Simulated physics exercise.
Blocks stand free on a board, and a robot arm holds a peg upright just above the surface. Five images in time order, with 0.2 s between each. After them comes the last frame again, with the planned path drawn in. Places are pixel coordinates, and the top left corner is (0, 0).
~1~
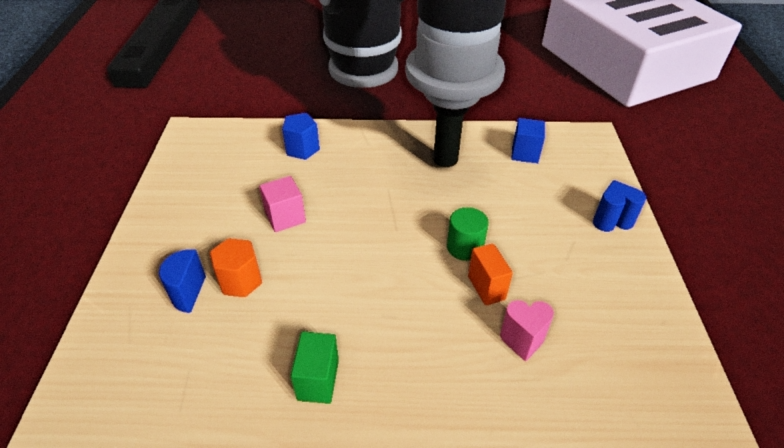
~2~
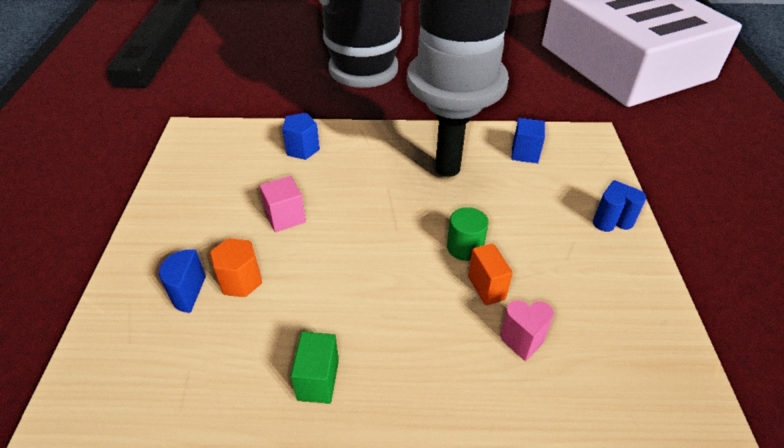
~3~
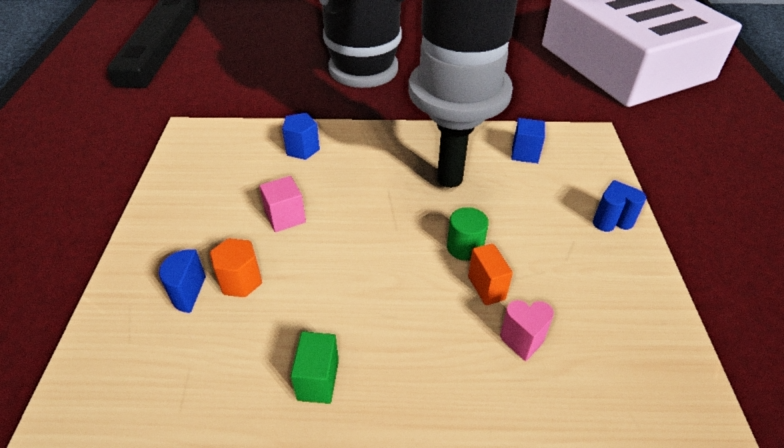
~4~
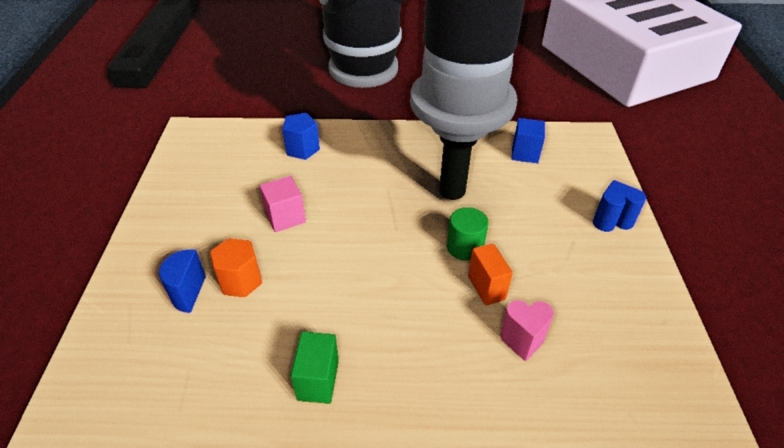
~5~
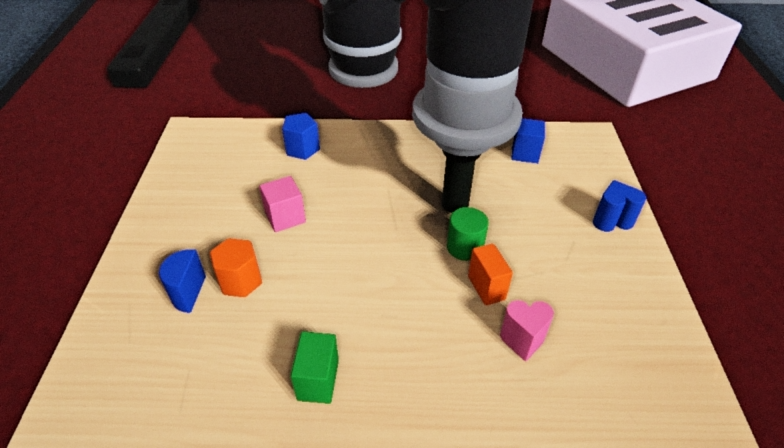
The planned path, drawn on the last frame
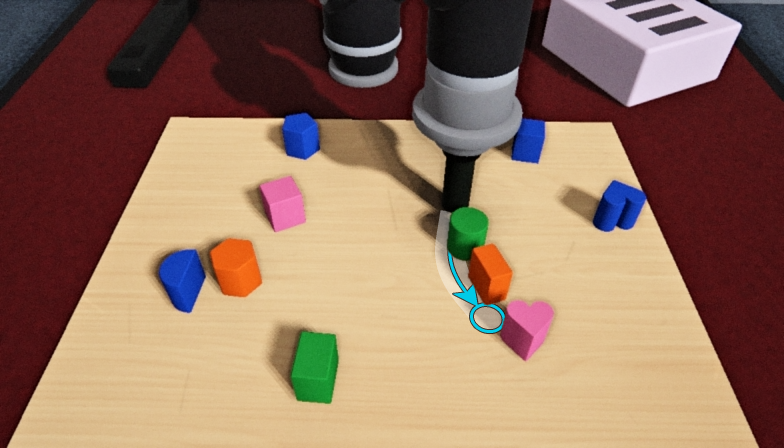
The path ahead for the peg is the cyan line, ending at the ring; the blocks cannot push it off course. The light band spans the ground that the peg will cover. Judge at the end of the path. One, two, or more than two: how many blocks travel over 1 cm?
Answer: Two blocks.
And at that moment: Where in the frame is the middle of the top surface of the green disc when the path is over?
The middle of its top is at (514, 266).
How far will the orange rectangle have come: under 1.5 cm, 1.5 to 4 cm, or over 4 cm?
Goes over 4 cm.
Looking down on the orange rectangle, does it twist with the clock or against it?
The sense of turning is clockwise.
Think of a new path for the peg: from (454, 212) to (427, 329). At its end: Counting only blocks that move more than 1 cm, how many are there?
Displaced: Two.
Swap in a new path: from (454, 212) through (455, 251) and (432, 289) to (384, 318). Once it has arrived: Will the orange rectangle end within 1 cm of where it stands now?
No, that is not how it ends up.
Path on the board, from (454, 212) through (450, 245) and (459, 281) to (488, 318).
On the path given first. One third of the way, peg at (451, 238); green disc at (477, 238); orange rectangle at (499, 267).
Two thirds of the way, peg at (460, 274); green disc at (500, 260); orange rectangle at (530, 283), turned 40° clockwise.
At the end, peg at (489, 311); green disc at (514, 266); orange rectangle at (544, 285), turned 75° clockwise; pink heart in place.
